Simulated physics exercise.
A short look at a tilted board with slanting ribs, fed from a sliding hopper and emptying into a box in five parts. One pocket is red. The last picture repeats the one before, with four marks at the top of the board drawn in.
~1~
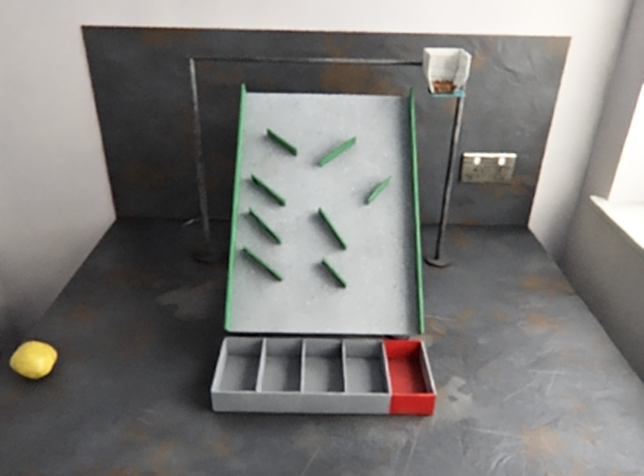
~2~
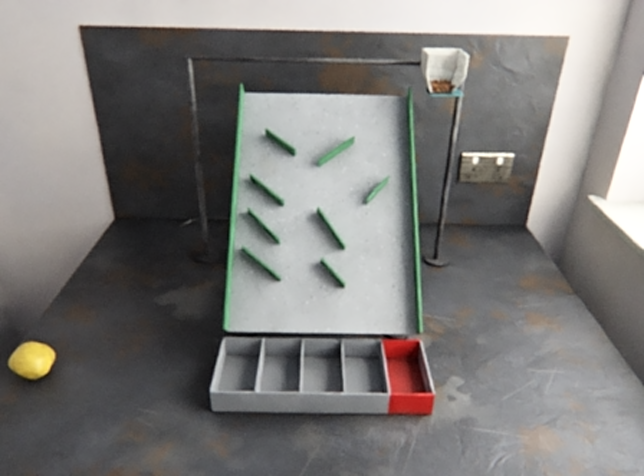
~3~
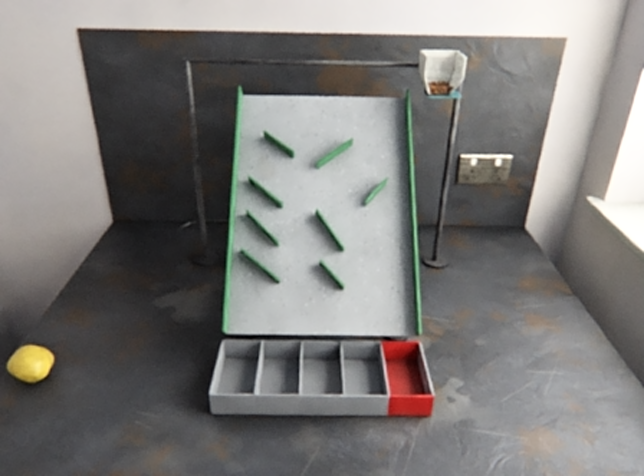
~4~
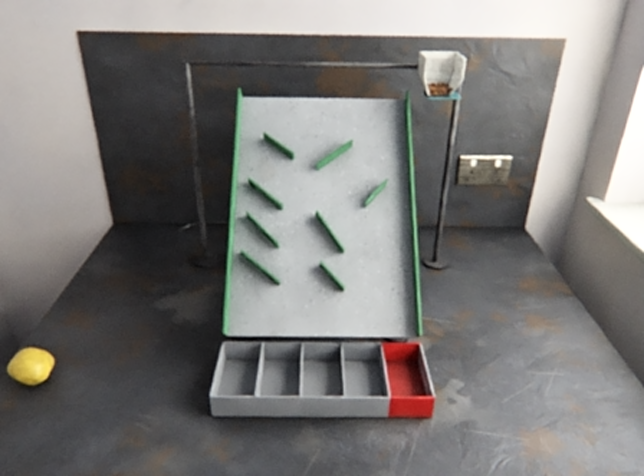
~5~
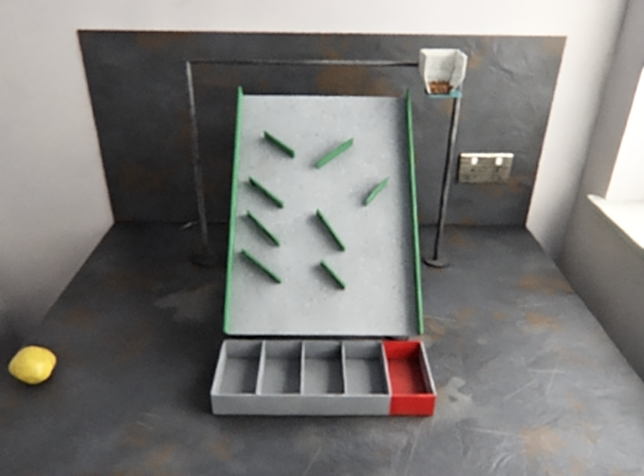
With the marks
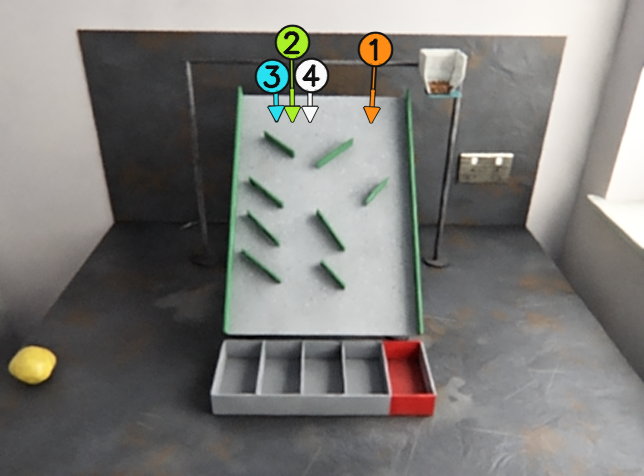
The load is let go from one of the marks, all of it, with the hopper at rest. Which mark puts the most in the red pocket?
I would pick mark 1.
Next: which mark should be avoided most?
The answer is 4.
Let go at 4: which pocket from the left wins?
The second from the left.
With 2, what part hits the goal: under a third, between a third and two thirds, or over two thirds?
Mark 2 gives under a third.
On the marked copy, mark 1 meets the board at (371, 117); mark 2 meets the board at (292, 116); mark 3 meets the board at (276, 115); mark 4 meets the board at (310, 116).
With 1, roughly half in the red pocket, roughly a third in other pockets, about a tenth outside the box.
With 2, roughly a quarter in the red pocket, roughly two thirds in other pockets, about a tenth outside the box.
With 3, roughly a third in the red pocket, roughly half in other pockets, roughly a quarter outside the box.
With 4, just a few in the red pocket, the larger part in other pockets, about a tenth outside the box.
